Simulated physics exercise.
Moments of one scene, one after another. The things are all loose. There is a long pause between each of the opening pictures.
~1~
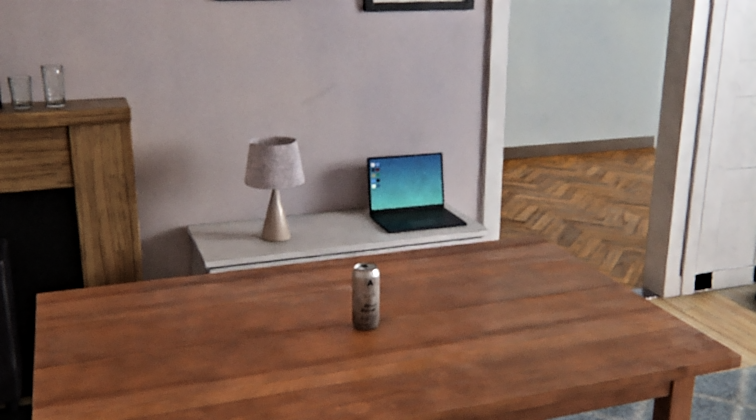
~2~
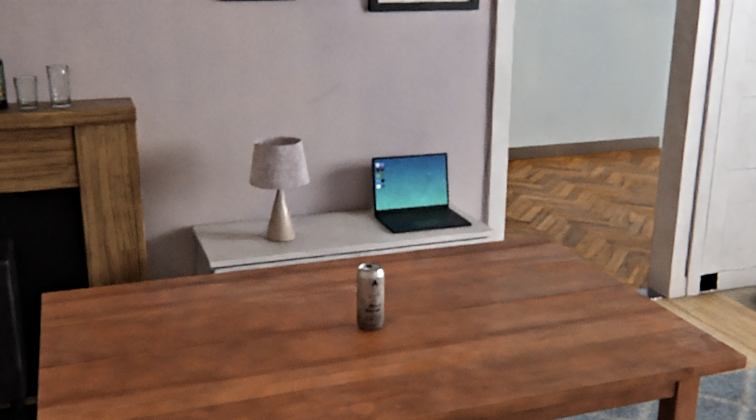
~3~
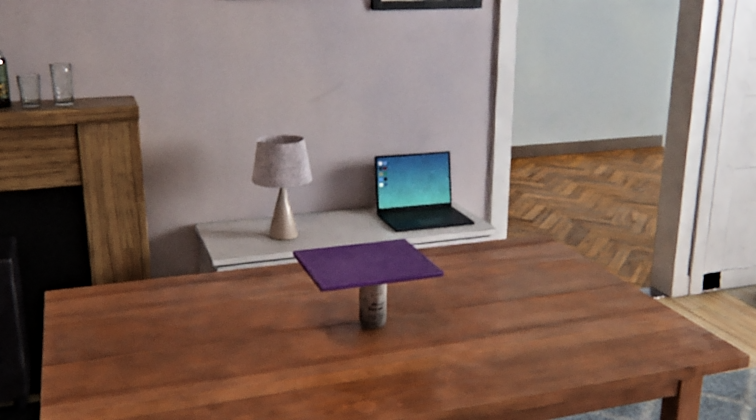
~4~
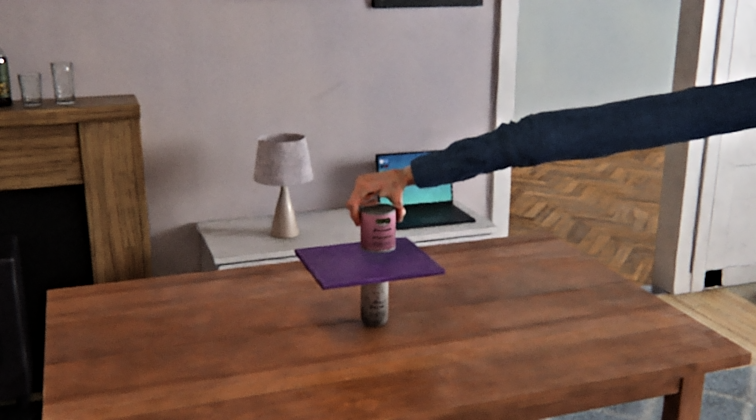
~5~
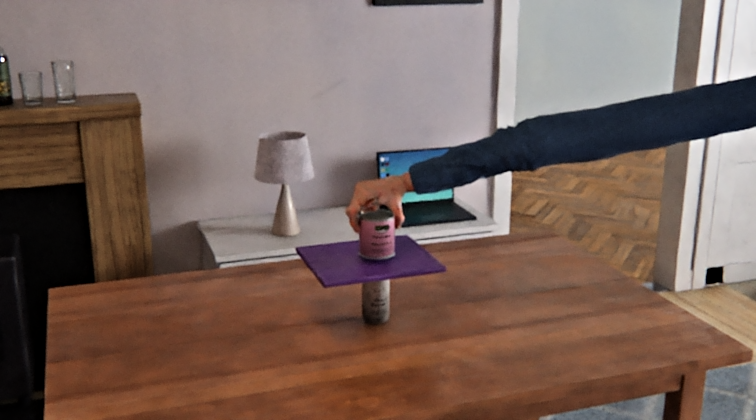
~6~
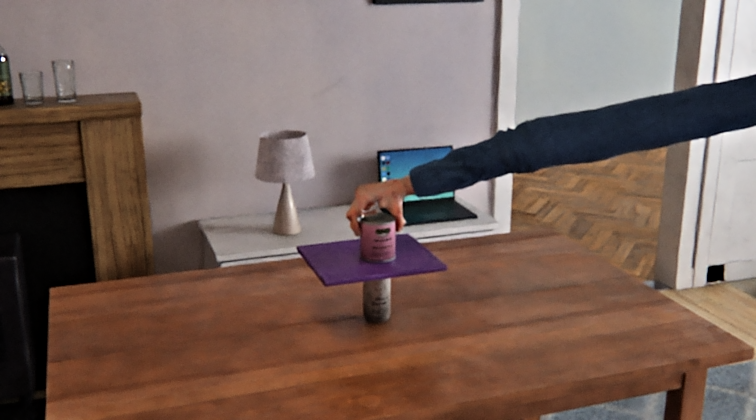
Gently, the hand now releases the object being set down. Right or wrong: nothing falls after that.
Right.
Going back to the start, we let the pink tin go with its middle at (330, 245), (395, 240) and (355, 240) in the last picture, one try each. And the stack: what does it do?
The stack tumbles down in the first case, remains standing in the second, and tumbles down in the third.
Then, 0.90 s after the last picture, nothing has stirred.
Then, 1.80 s after the last picture, pink tin resting near (378, 238).
At rest, all 3 in place. Seen from the same camera at the end, pink tin near (378, 238). The stack holds.
